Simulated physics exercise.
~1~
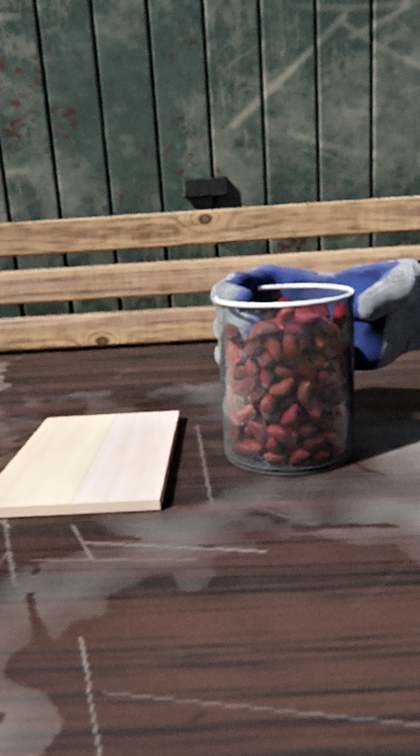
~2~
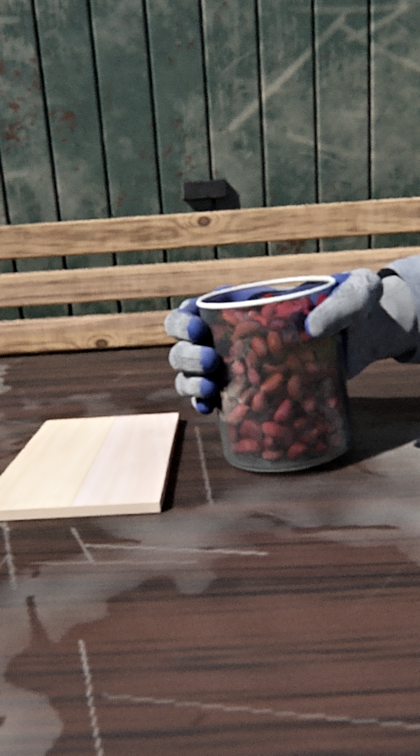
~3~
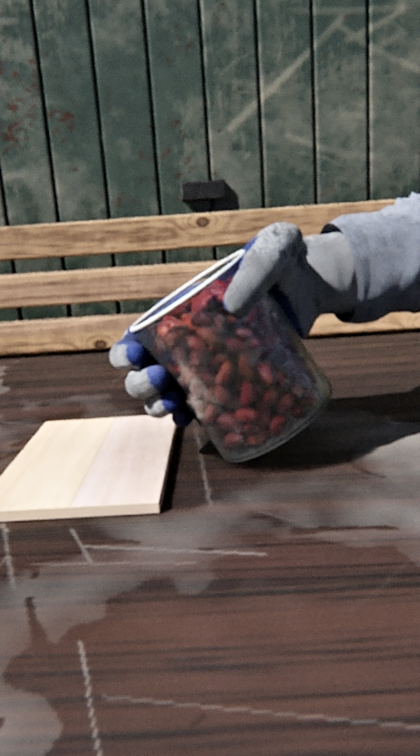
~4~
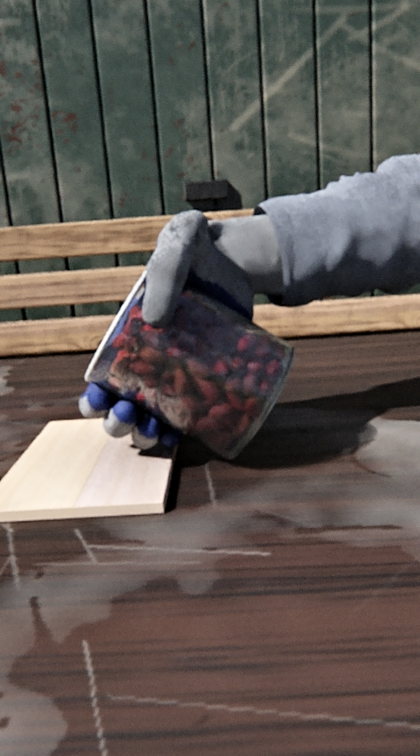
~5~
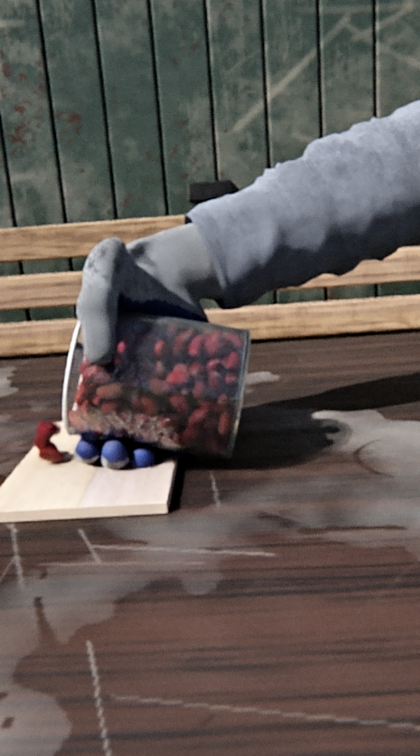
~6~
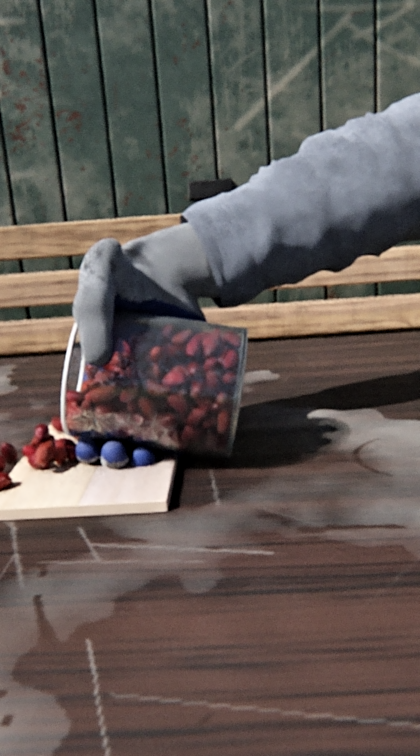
A clear tub with a white rim, packed with dark red kidney beans, stands upright on a dark, stained wooden table, seen from slightly above by a gently swaying camera. A pale wooden board lies to its left, with timber rails and a green plank wall behind. A hand in a grey and blue glove grips the tub and tilts it leftward, the beans staying inside as it leans further. The hand lays it on its side, its mouth over the board. A few beans spill out, then more, forming a small pile while most remain inside the tub, still held.
